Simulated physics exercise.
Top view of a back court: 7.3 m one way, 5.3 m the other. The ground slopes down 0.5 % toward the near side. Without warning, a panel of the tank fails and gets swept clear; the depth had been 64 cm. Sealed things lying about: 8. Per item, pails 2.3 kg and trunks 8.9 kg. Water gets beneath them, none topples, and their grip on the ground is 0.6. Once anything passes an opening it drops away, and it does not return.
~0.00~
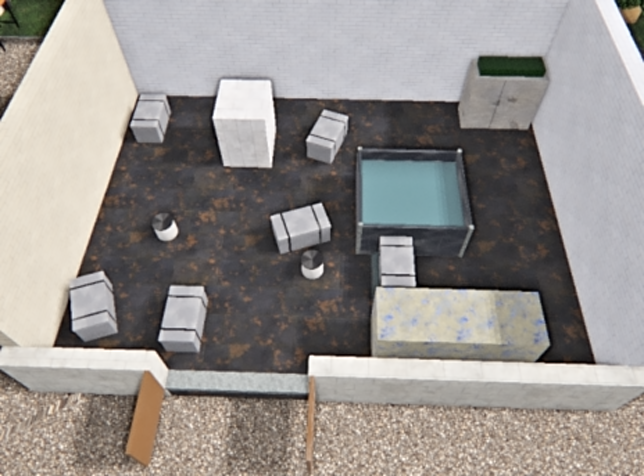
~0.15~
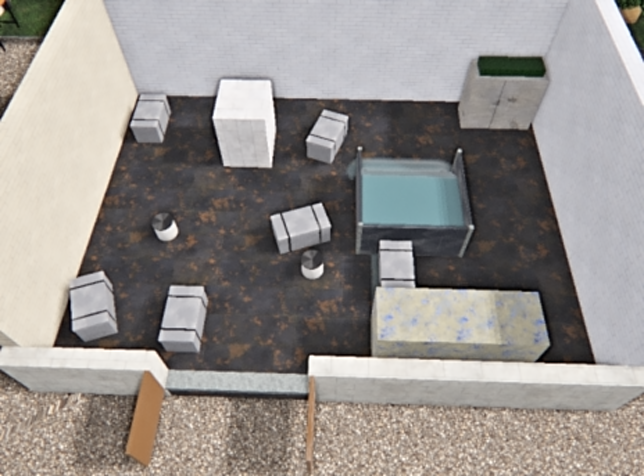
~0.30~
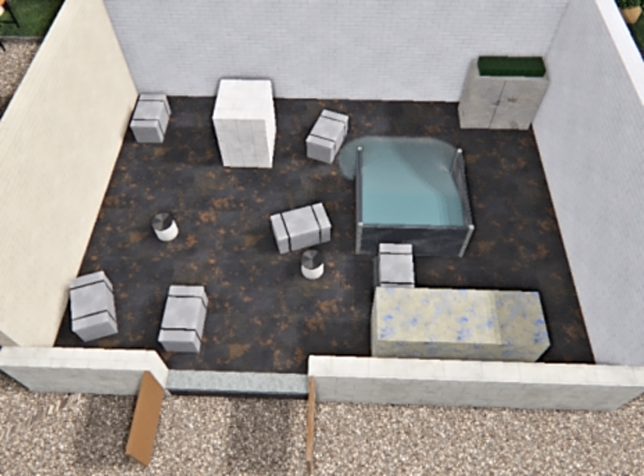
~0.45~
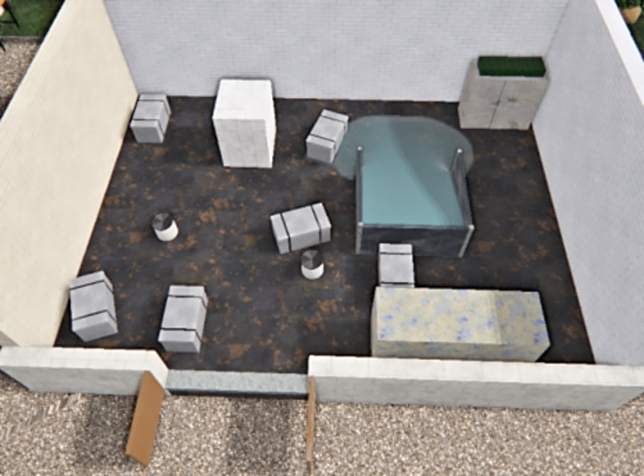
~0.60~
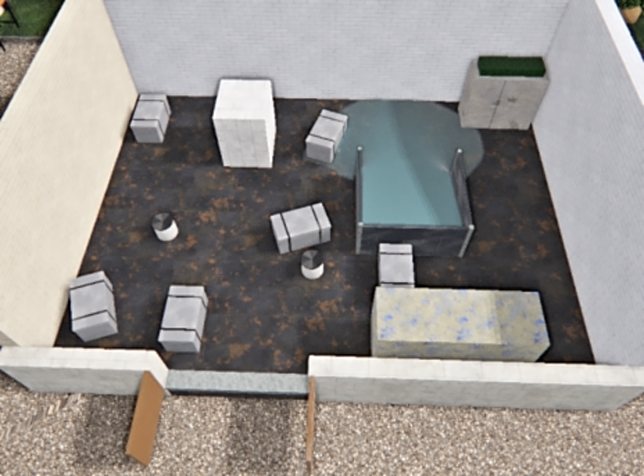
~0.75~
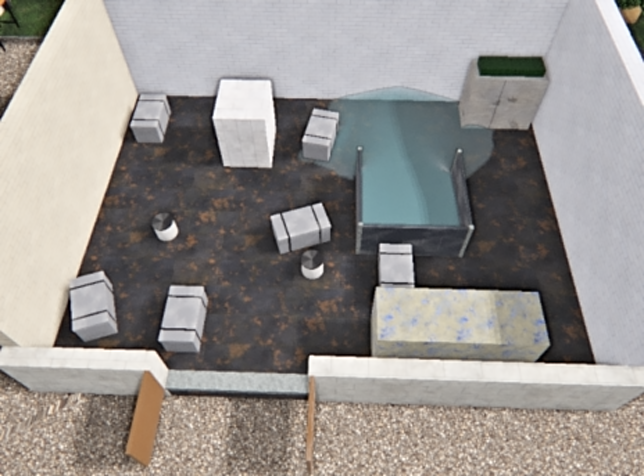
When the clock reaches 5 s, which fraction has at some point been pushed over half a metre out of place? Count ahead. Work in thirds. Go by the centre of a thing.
The share is less than one third.
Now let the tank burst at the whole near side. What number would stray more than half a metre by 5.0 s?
So the tally would be 3.
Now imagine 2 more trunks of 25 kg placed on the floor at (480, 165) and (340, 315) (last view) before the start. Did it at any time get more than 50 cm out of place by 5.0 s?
One by one I'd say farther than that and not that far.
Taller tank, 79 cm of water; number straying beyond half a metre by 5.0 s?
Then it comes to 4.
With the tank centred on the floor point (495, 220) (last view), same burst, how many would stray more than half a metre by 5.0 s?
That would give 2.
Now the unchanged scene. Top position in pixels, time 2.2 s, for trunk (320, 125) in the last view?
About pixel (286, 124).
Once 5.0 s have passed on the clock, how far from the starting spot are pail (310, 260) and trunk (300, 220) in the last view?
20 cm and 40 cm.
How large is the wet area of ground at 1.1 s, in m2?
Some 8.5 m2 of it.
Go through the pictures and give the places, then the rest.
In the first frame, a trunk at (328, 128) rests on the ground; a trunk at (397, 260), on the bottom; 2.0 m2 under water; 0 of 8 have shifted.
In the second frame, a trunk at (328, 128), on the bottom; a trunk at (397, 265) rests on the ground, 3 cm from its start; water covers 2.9 m2; 0 of 8 have shifted.
In the third frame, a trunk at (328, 128), on the bottom; a trunk at (397, 268) rests on the ground, 7 cm from its start; 4.0 m2 under water; 1 of 8 have shifted.
In the fourth frame, a trunk at (328, 128), on the bottom; a trunk at (397, 268) rests on the ground, 7 cm from its start; water covers 5.3 m2; 1 of 8 have shifted.
In the fifth frame, a trunk at (327, 128), on the bottom; a trunk at (397, 268), on the bottom, 7 cm from its start; water covers 6.6 m2; 1 of 8 have shifted.
In the sixth frame, a trunk at (321, 127) rests on the ground, 12 cm from its start; a trunk at (397, 268), on the bottom, 7 cm from its start; 7.2 m2 under water; 2 of 8 have shifted.
After 1.1 s 0 of 8 are over 50 cm from their spots; 0 afloat.
After 2.2 s 1 of 8 are over 50 cm from their spots; 0 afloat.
After 3.5 s 1 of 8 are over 50 cm from their spots; 1 afloat.
After 5.0 s 2 of 8 are over 50 cm from their spots, and 2 have been at some point; 2 afloat.
